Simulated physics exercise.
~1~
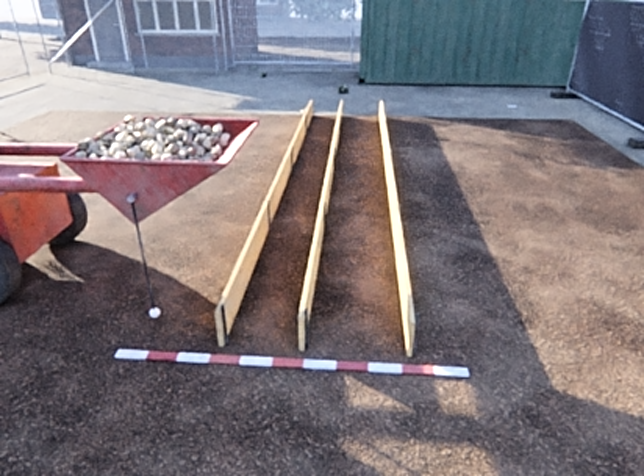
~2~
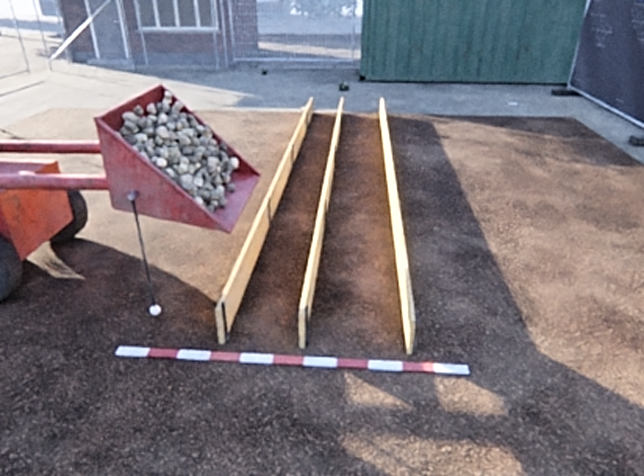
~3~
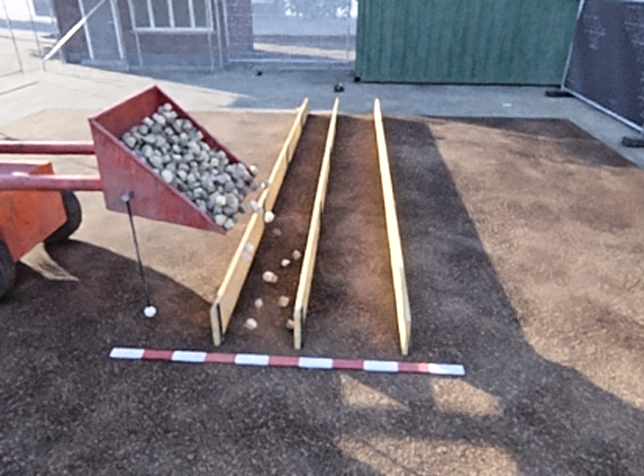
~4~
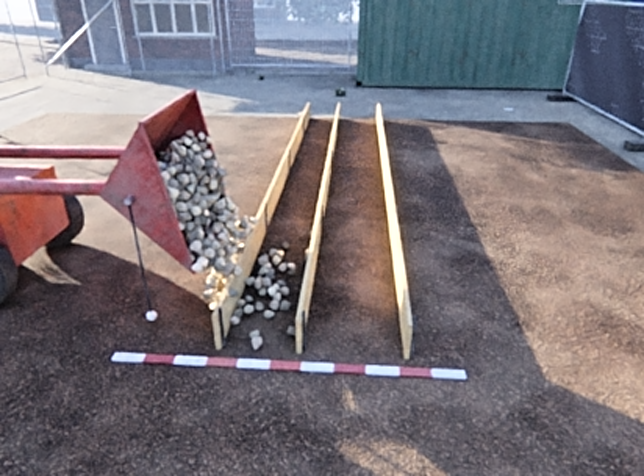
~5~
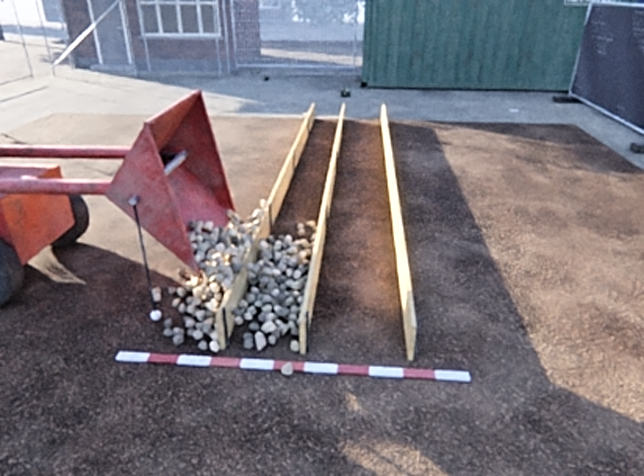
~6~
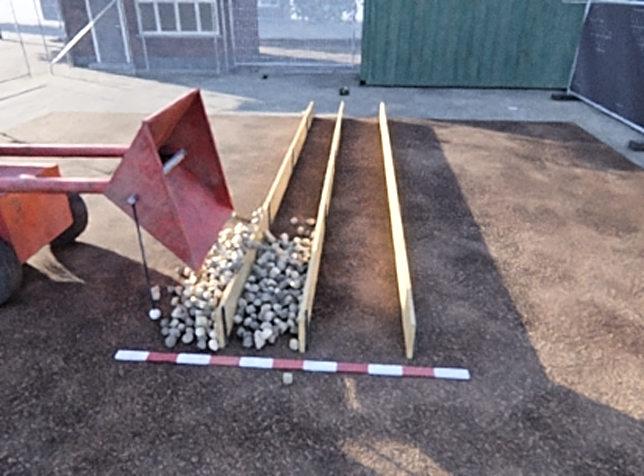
On bare ground, a red loader bucket tips, spilling stones around the nearest plank.
